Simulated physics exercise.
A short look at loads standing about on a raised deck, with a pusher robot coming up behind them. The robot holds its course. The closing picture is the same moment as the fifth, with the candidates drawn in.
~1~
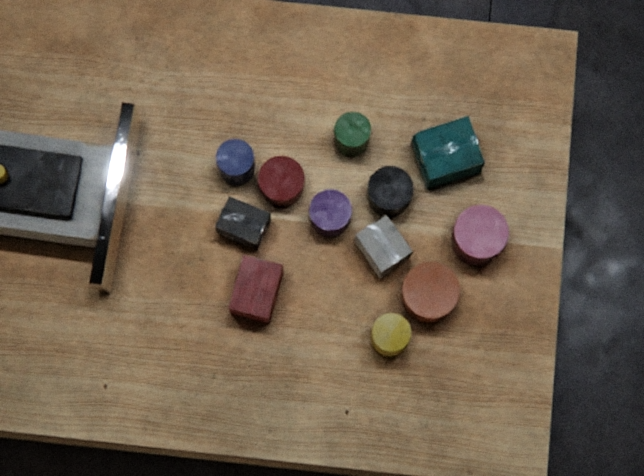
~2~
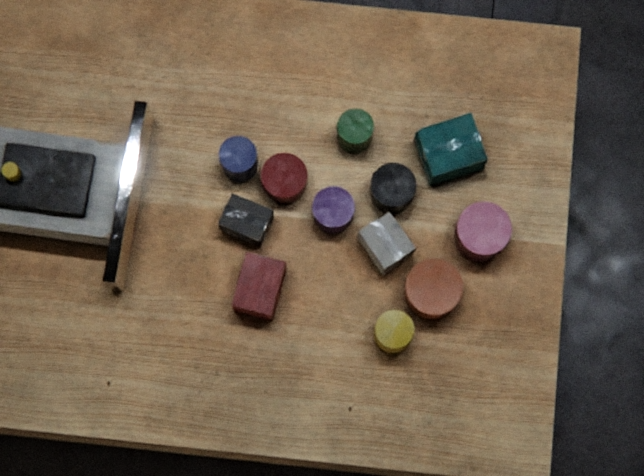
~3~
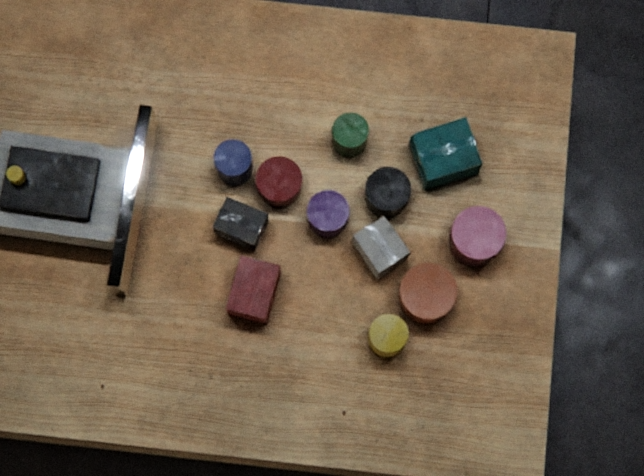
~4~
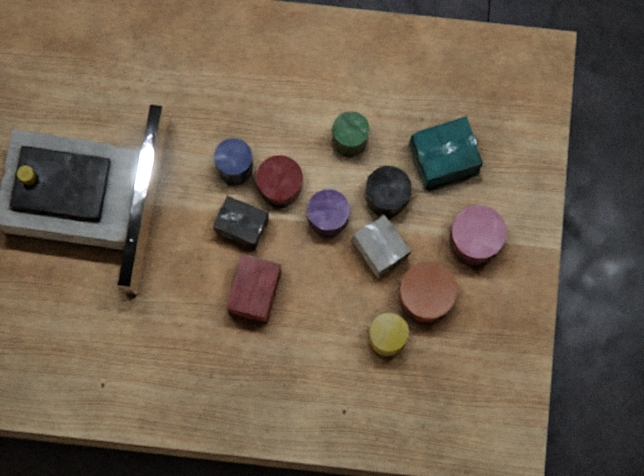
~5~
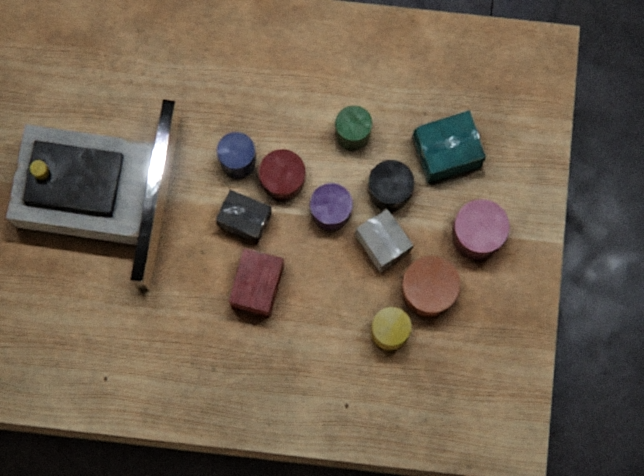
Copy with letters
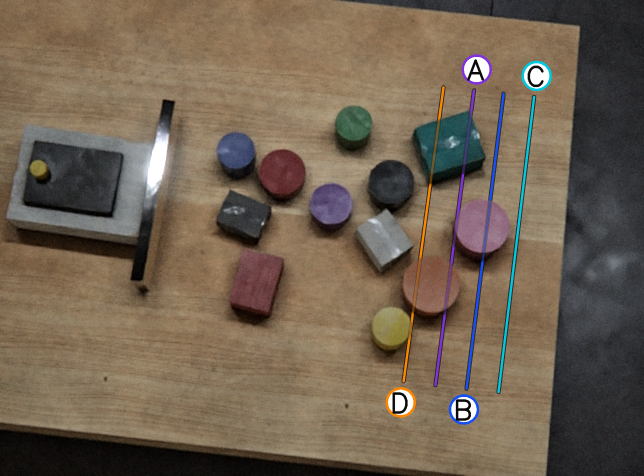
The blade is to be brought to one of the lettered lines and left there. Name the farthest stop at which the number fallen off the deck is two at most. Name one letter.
No third one falls up to B.
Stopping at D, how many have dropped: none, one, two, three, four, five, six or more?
By then, none.
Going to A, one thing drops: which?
The pink pail goes over.
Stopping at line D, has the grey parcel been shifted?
By then, yes.
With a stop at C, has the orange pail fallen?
Yes.
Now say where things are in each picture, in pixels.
The first frame shows robot (39, 182); red pail (282, 182); grey parcel (243, 223).
The second frame shows robot (52, 180); blue pail (240, 159).
The third frame shows robot (57, 184); black pail (387, 193).
The fourth frame shows robot (68, 184); orange pail (428, 293).
The fifth frame shows robot (80, 178); green pail (353, 129); white box (384, 241); pink pail (479, 231).
On the marked copy, A at (455, 234); B at (486, 237); C at (517, 241); D at (424, 231).
With B. Early on, robot (199, 191); red crate (288, 286); blue pail (308, 151).
Further on, robot (317, 204); pink pail (510, 229); orange pail (479, 328).
At the end, robot (412, 215); pink pail over the edge; purple pail (554, 243); one fallen.
As for the rest, A is within the limit but short; C drops five; D is within the limit but short.
